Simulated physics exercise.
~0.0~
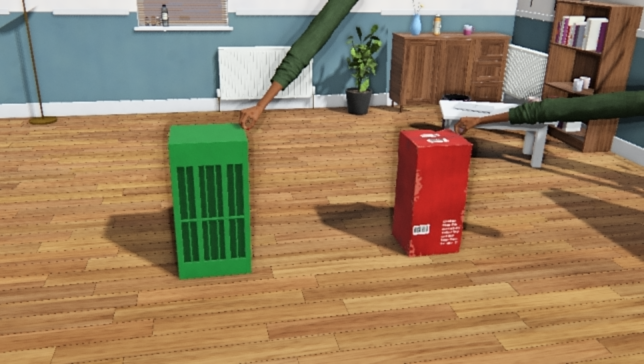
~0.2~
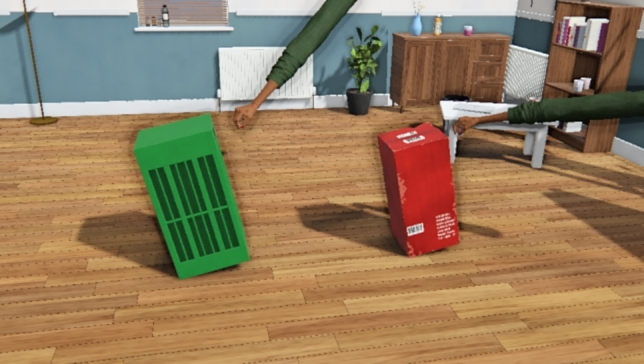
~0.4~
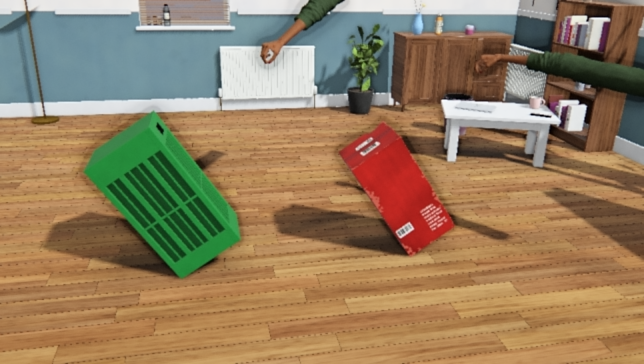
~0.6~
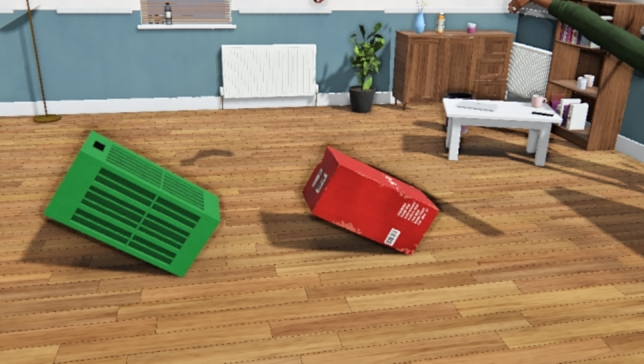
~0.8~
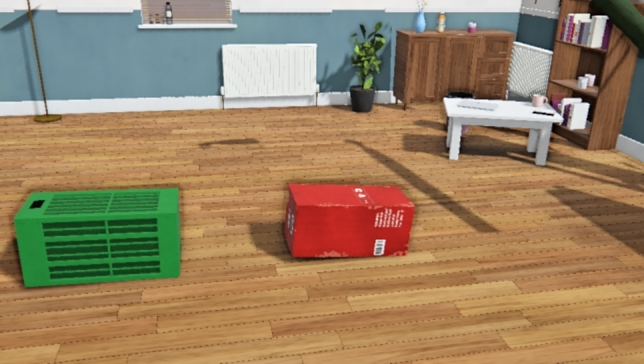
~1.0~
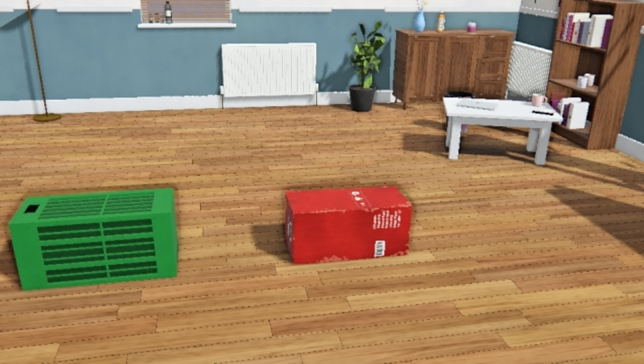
The clip opens on a green crate and a red parcel standing upright on a wooden floor, each with a green-sleeved arm reaching to its upper right side. Both objects begin to lean left, the crate already tilting farther as the hand near it comes away. The arms draw back while the crate and the parcel keep tipping, each balanced on a lower edge. With the hands gone, they swing down steeply toward the floor. Both land on their sides and lie still, the green crate at the left and the red parcel near the middle.
